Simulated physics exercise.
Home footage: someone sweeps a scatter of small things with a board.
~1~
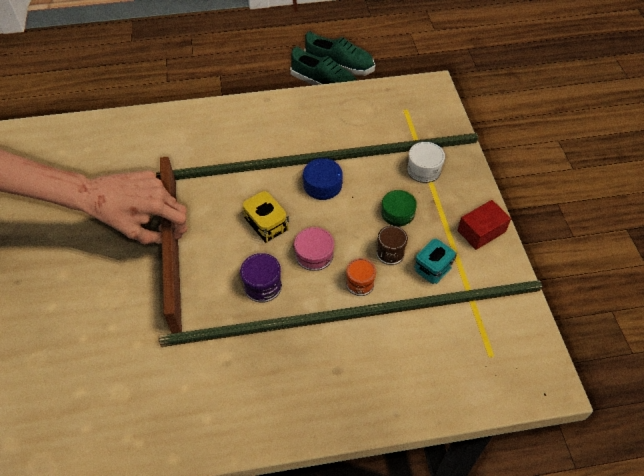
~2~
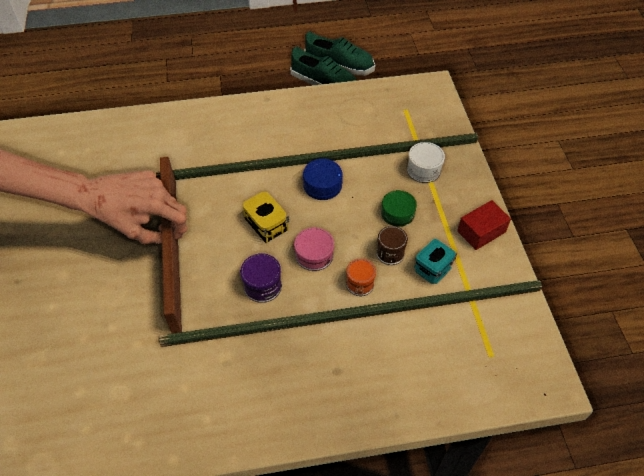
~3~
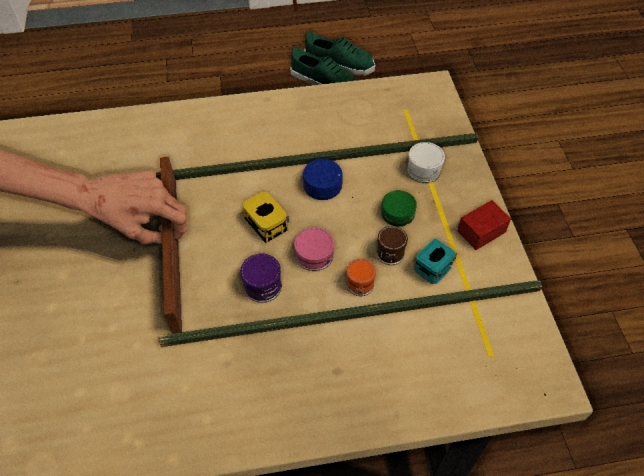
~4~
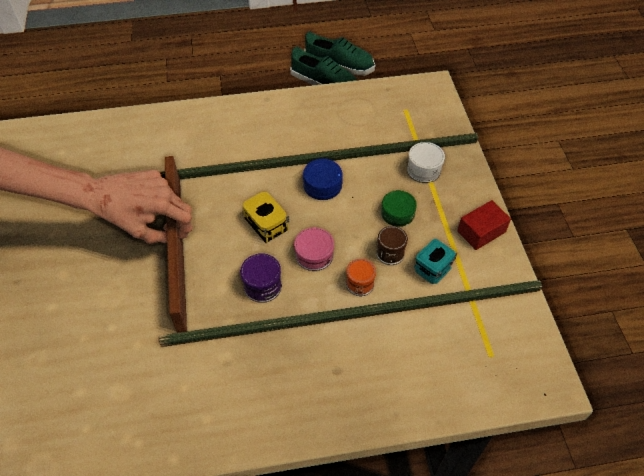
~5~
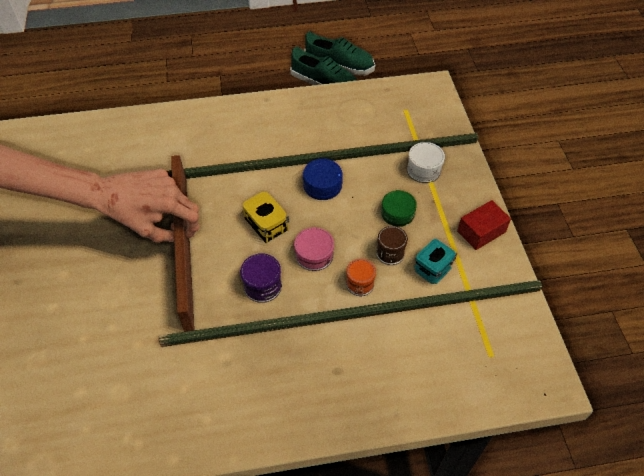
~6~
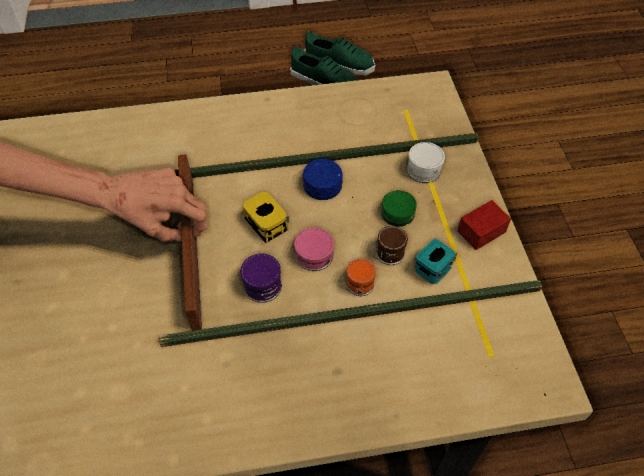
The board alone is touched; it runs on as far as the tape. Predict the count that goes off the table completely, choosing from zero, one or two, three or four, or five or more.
Over the end go only a single one or a pair.
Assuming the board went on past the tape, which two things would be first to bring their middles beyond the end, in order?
The red block and then the white pot.
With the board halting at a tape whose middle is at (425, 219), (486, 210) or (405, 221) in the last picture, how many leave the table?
In order, the counts are 0, 5 and 0.
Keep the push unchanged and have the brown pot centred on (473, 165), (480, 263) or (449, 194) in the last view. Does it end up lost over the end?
Brown pot: Stays put; stays put; goes down.
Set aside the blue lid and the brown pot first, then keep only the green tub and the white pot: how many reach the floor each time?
Result, first then second: 0, 1.
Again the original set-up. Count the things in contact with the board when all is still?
That number would be 4.
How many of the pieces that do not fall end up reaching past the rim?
The total would be 1.
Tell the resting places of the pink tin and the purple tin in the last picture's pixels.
Positions - first (465, 217), then (476, 245).
A little later, none off yet; red block at rest near (484, 225); white pot at rest near (425, 163); turquoise case at rest near (434, 262).
When it is over, the number that fall off is one or two; down, red block.
